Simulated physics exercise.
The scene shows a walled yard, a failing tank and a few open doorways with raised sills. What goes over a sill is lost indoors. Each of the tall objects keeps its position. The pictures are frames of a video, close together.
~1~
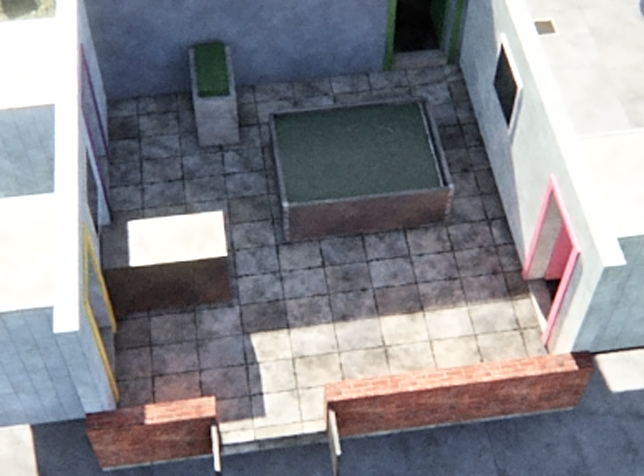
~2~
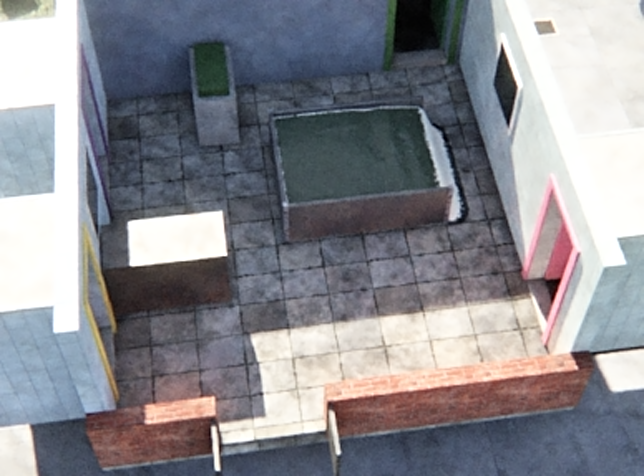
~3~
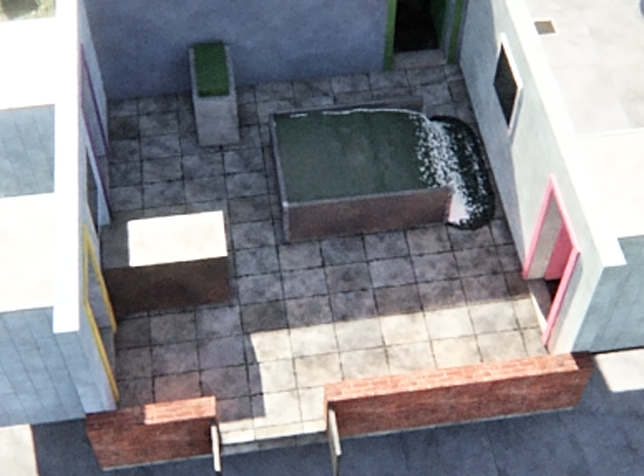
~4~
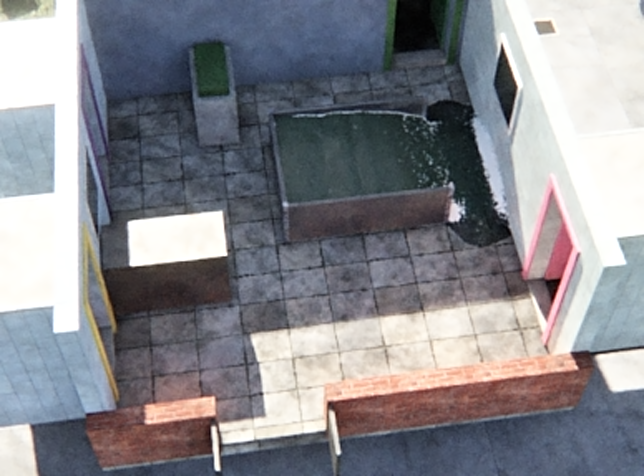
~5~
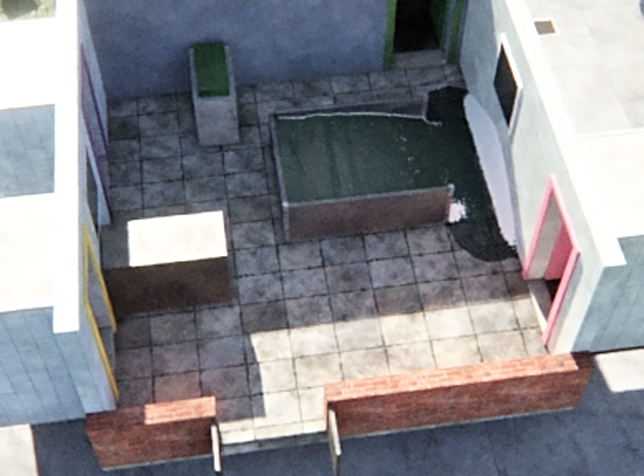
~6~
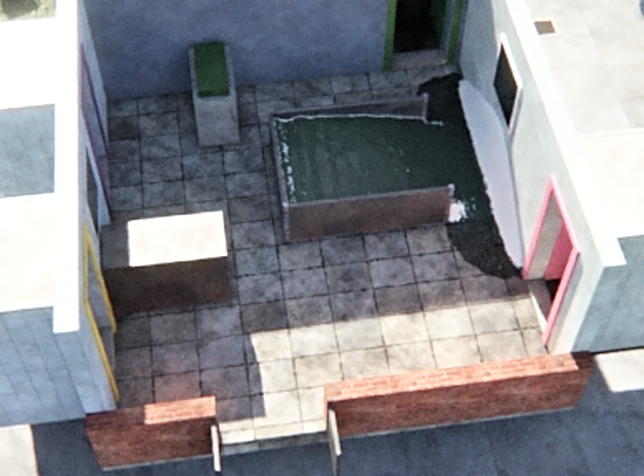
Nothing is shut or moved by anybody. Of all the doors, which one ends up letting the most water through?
That would be the green door.
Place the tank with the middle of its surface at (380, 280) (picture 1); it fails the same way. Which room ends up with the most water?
That would be the pink door.
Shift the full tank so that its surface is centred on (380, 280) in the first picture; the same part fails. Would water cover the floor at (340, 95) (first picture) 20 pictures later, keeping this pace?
It is soaked at that point.
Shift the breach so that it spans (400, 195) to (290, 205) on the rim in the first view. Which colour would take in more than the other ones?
It's the pink one, I reckon.
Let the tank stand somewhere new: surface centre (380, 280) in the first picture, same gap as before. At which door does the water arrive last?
Answer: The one in purple.
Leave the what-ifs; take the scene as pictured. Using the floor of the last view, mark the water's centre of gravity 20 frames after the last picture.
Close to pixel (388, 212).
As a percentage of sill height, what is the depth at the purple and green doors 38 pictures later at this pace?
Approx. 20 % followed by 70 %.
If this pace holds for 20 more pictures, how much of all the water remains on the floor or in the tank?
My reckoning gives about 90 %.
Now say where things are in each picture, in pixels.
The first picture shows the open tank at (358, 152) is whole and still.
In the second picture, water pours out at (433, 163) and has run to a hidden place.
In the third picture, water pours out at (432, 165) and has run to (457, 123).
In the fourth picture, water pours out at (432, 167) and has run to (473, 109).
In the fifth picture, the front is at (517, 253), out from the gap at (432, 167).
In the sixth picture, the front is at (523, 271), out from the gap at (432, 167).
A moment on, water covers 20 % of the floor; pink door wet at the sill, nothing in, purple door not reached, green door a trickle in, yellow door not reached.
Next, water covers 30 % of the floor; pink door a trickle in, purple door not reached, green door a lot in, yellow door not reached.
Then, water covers 60 % of the floor; pink door some in, purple door not reached, green door a lot in, yellow door not reached.
Later, water covers 85 % of the floor; pink door some in, purple door wet at the sill, nothing in, green door a lot in, yellow door wet at the sill, nothing in.
In the end, water covers 95 % of the floor; pink door some in, purple door wet at the sill, nothing in, green door a lot in, yellow door wet at the sill, nothing in; the green door has let in the most.
